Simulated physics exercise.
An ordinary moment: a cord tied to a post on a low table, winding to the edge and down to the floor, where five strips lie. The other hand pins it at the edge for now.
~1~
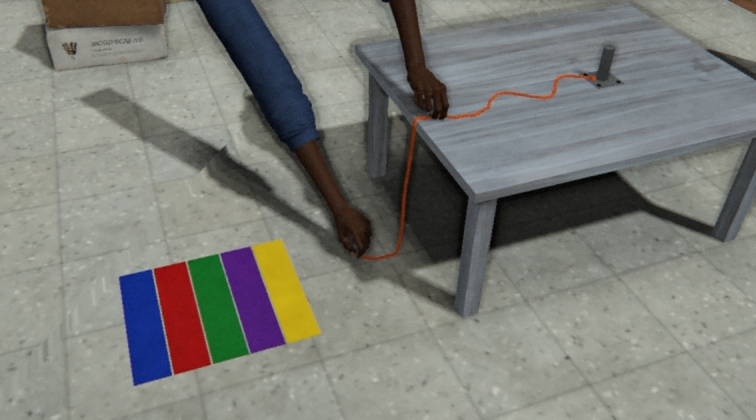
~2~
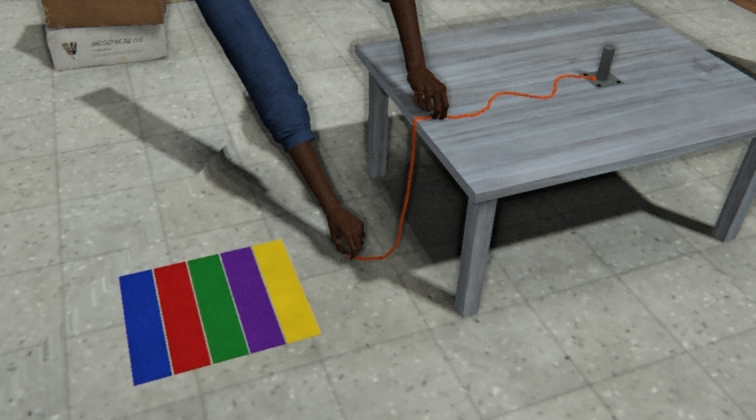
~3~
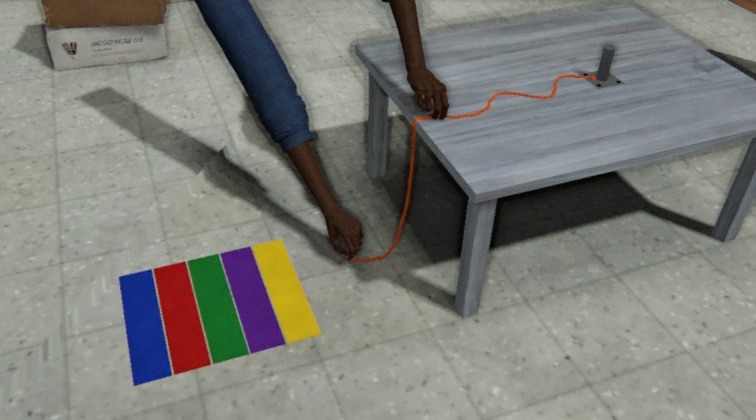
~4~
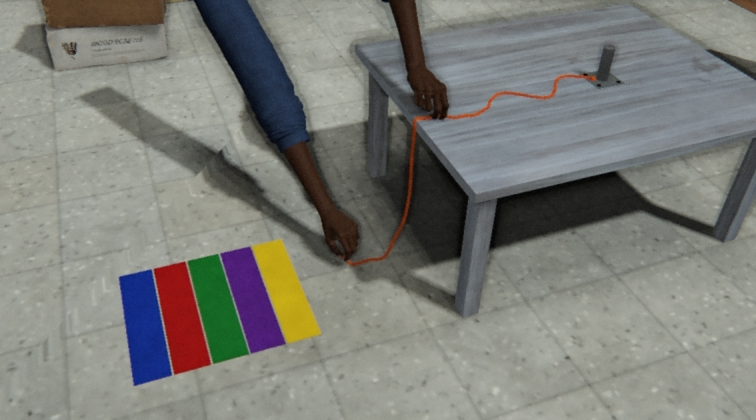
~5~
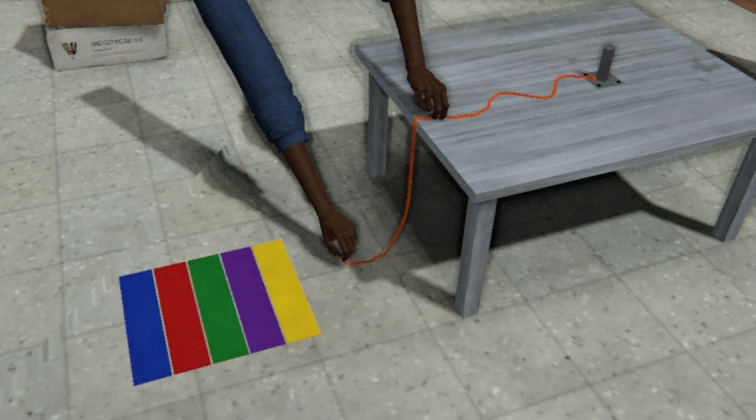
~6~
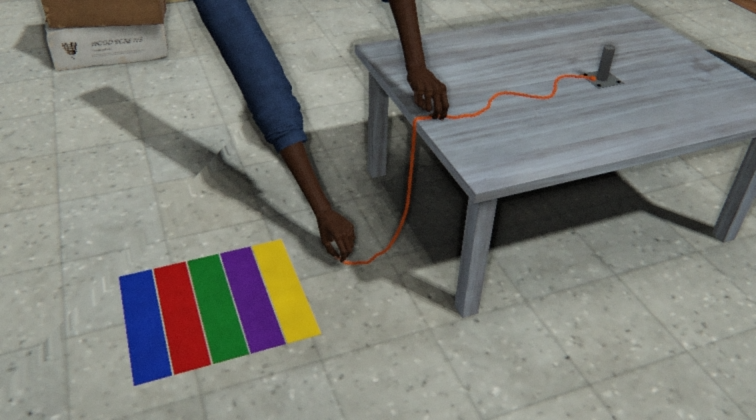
A hand holding the end of an orange cord shifts slightly left above the floor, while another pins it at a table's edge.
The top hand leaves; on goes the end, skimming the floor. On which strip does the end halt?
The end stops over the green strip.
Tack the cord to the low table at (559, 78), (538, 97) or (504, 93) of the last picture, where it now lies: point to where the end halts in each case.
Near (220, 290), (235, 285) and (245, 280).
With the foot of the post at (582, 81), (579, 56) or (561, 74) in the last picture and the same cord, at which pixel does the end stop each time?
The places are (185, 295), (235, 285) and (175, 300).
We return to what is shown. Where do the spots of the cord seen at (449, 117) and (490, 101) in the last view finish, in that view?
They go to (412, 125) and to (466, 108).
Soon after, end near (272, 275); over yellow.
Then, end near (234, 284); over purple.
At full stretch, end near (210, 290); over green. It gets as far as the green strip.
